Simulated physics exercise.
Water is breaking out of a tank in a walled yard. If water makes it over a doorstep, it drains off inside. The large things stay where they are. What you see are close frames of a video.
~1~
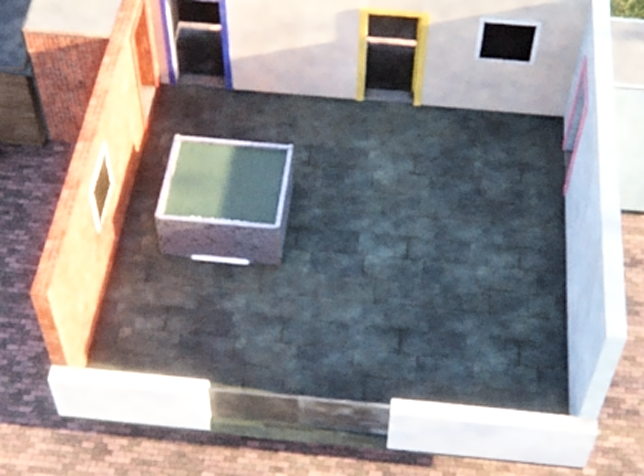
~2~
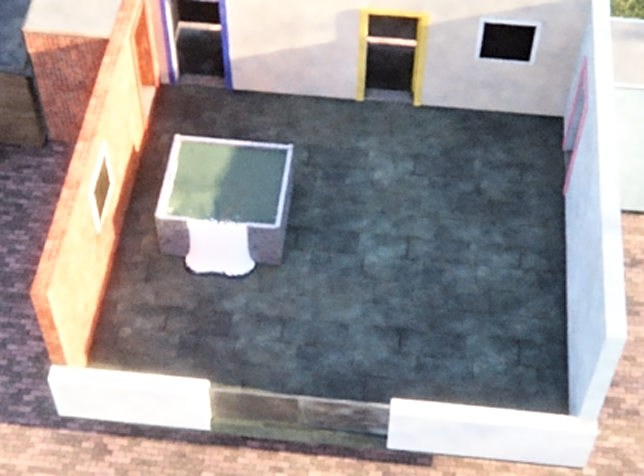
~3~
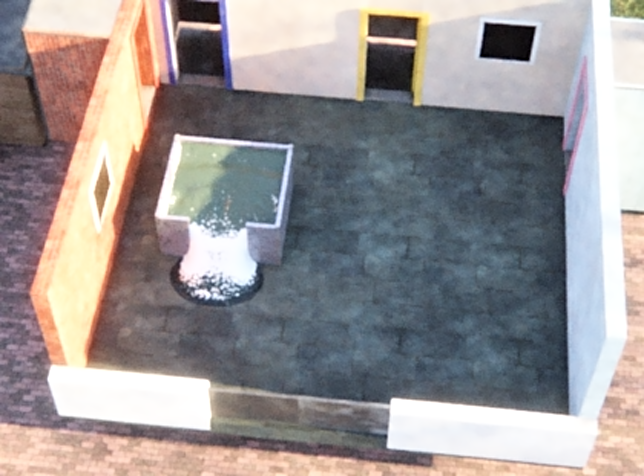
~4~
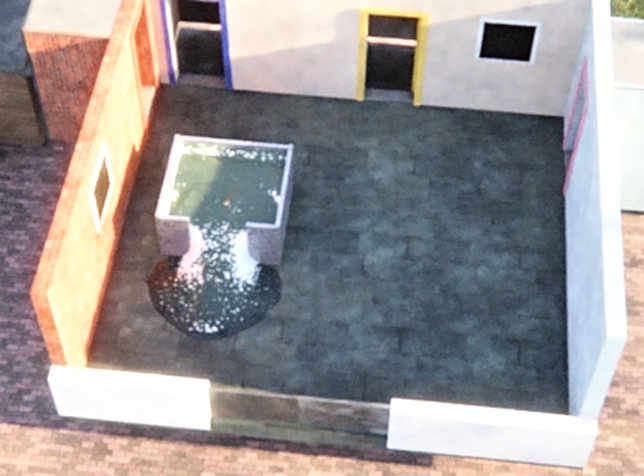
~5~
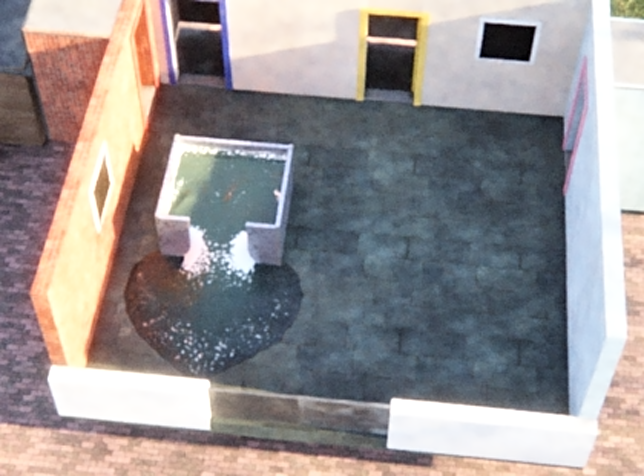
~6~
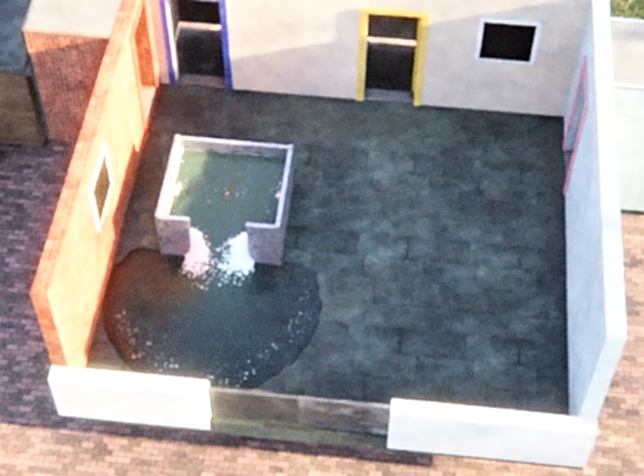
Water pours through a gap in the tank's front wall and spreads across the dark yard.
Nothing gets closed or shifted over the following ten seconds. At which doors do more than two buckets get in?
In order: I expect the yellow door to see two buckets at most, I expect the blue door to see over two buckets, I expect the red door to see two buckets at most, I expect the pink door to see two buckets at most.
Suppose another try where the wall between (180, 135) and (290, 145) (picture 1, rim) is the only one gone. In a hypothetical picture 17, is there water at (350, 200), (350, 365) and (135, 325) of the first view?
Sequence: Spared / spared / spared.
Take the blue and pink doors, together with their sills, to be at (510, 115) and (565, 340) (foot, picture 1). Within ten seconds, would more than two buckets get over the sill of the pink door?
Well, the pink one simply runs past it.
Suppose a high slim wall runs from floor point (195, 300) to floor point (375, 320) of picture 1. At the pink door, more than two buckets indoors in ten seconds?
One by one: Pink lets more in.
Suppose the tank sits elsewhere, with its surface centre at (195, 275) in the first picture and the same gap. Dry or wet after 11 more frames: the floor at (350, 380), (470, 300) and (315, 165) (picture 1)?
In that order: Wet, awash, not flooded.
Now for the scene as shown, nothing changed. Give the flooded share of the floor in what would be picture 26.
That should be about 40 %.
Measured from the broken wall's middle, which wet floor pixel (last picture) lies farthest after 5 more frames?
Roughly (359, 422).
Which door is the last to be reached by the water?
It's the one in yellow.
A moment on, water covers 20 % of the floor; the yellow door not reached, the blue door not reached, the red door not reached, the pink door not reached.
Next, water covers 25 % of the floor; the yellow door not reached, the blue door not reached, the red door not reached, the pink door not reached.
Then, water covers 40 % of the floor; the yellow door not reached, the blue door not reached, the red door not reached, the pink door not reached.
Later, water covers 65 % of the floor; the yellow door not reached, the blue door over two buckets in, the red door wet at the sill, nothing in, the pink door wet at the sill, nothing in.
In the end, water covers 90 % of the floor; the yellow door wet at the sill, nothing in, the blue door far over two buckets in, the red door wet at the sill, nothing in, the pink door under two buckets in.
